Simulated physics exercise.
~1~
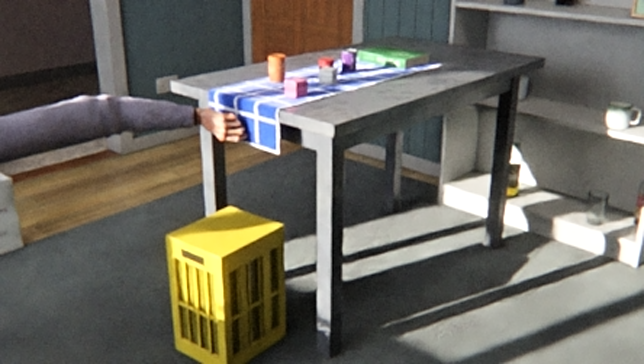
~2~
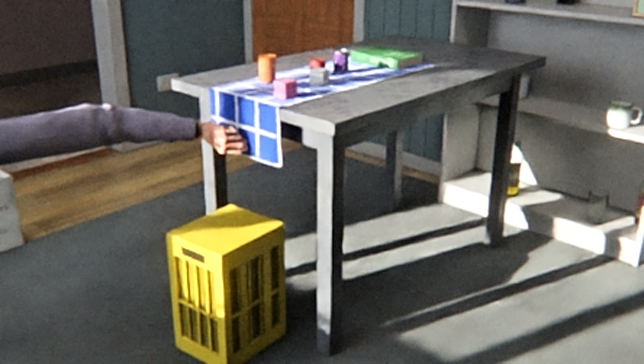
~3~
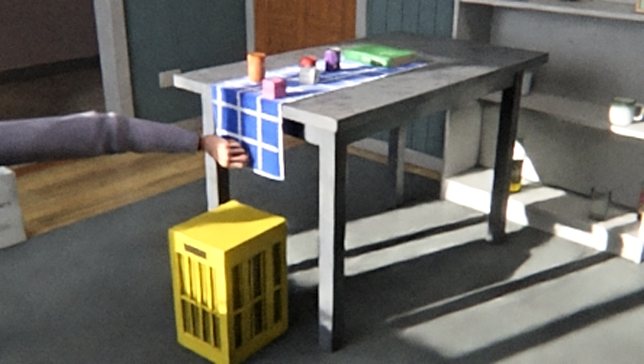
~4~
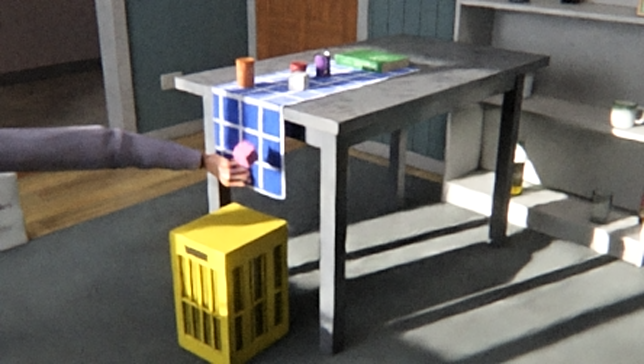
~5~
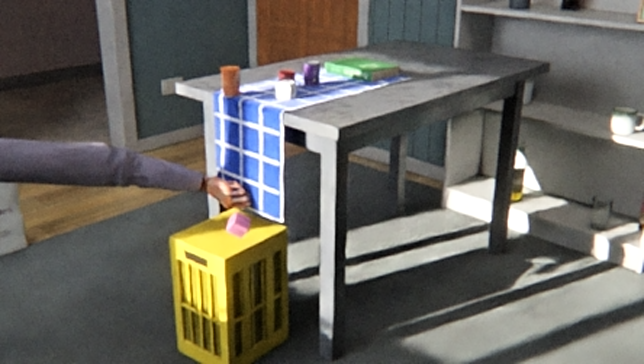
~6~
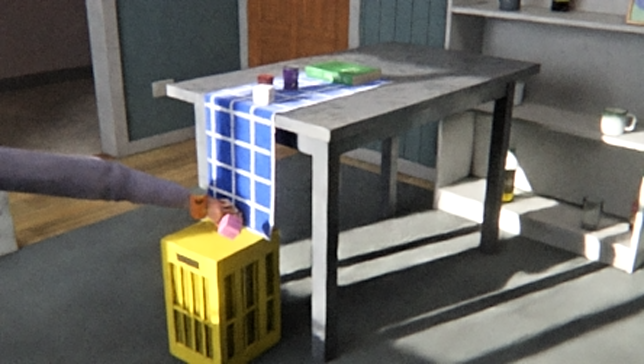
At a table, a hand pulls a blue runner down; a pink cube, then orange can, drop.
